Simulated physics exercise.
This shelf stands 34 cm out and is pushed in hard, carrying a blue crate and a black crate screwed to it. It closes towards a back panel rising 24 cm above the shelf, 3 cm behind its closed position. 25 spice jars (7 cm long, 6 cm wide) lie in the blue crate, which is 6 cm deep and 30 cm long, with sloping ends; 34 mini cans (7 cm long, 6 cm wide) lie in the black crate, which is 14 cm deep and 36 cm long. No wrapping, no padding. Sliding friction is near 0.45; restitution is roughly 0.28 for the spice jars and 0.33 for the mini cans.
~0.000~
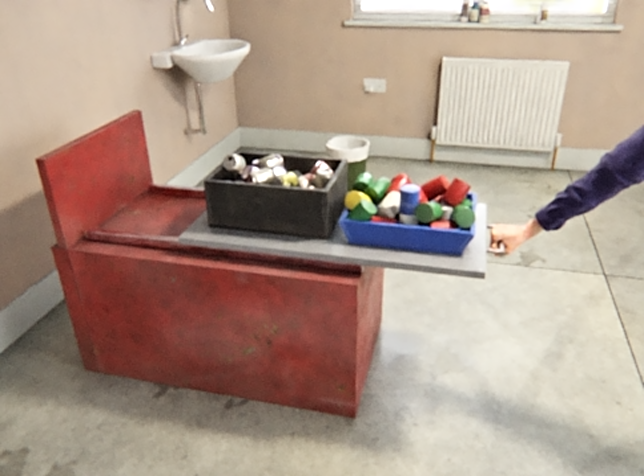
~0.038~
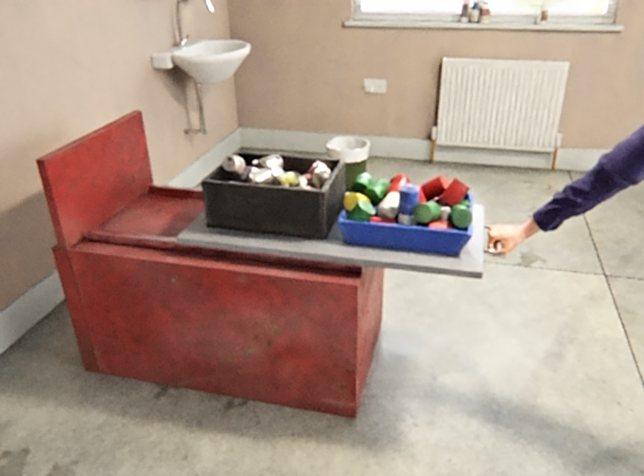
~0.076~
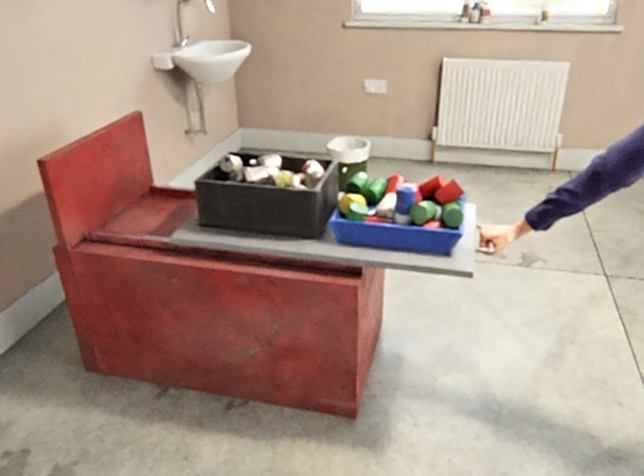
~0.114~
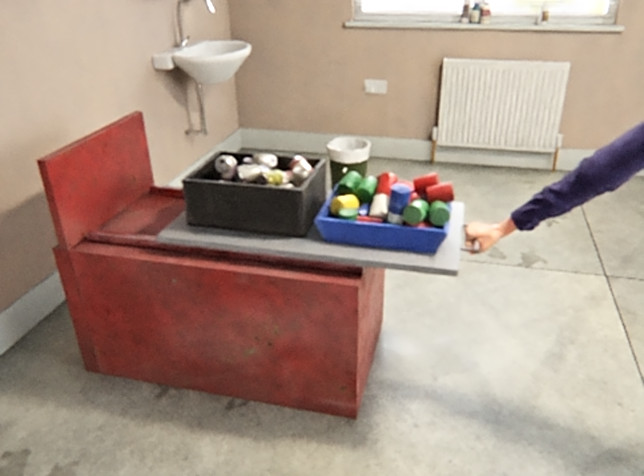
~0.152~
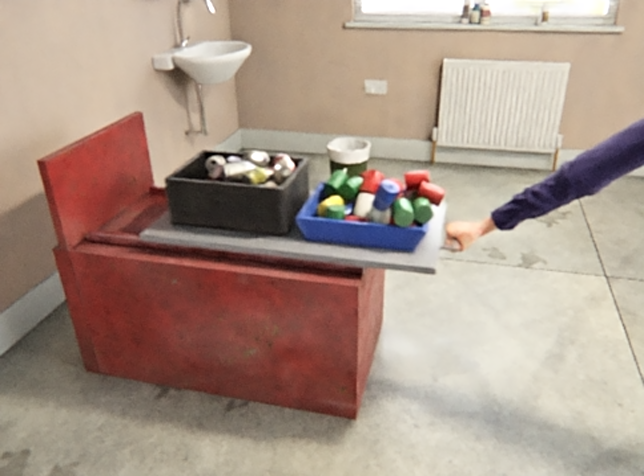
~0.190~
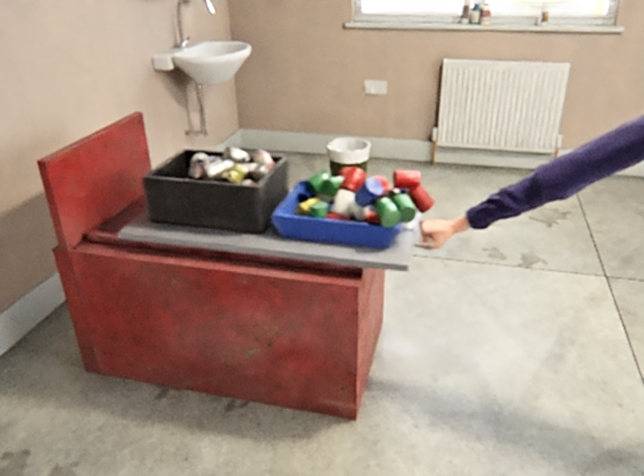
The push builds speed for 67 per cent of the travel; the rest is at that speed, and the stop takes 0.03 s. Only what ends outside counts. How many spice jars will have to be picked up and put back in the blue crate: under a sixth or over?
It sheds more than one in six of them.
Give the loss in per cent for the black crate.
Black crate 15 per cent.
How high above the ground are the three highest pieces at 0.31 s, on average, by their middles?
About 76 cm.
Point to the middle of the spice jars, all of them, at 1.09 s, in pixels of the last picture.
Around (282, 205).
After 0.23 s, the shelf hits its stop.
After 0.31 s, blue crate 21 in, 4 out and black crate 34 in, 0 out.
After 0.43 s, blue crate 18 in, 7 out and black crate 30 in, 4 out.
After 0.65 s, blue crate 15 in, 10 out and black crate 29 in, 5 out.
Outcome (at 1.09 s), blue crate 15 in, 10 out and black crate 29 in, 5 out. Asked share, 10 of 25, 40 per cent.
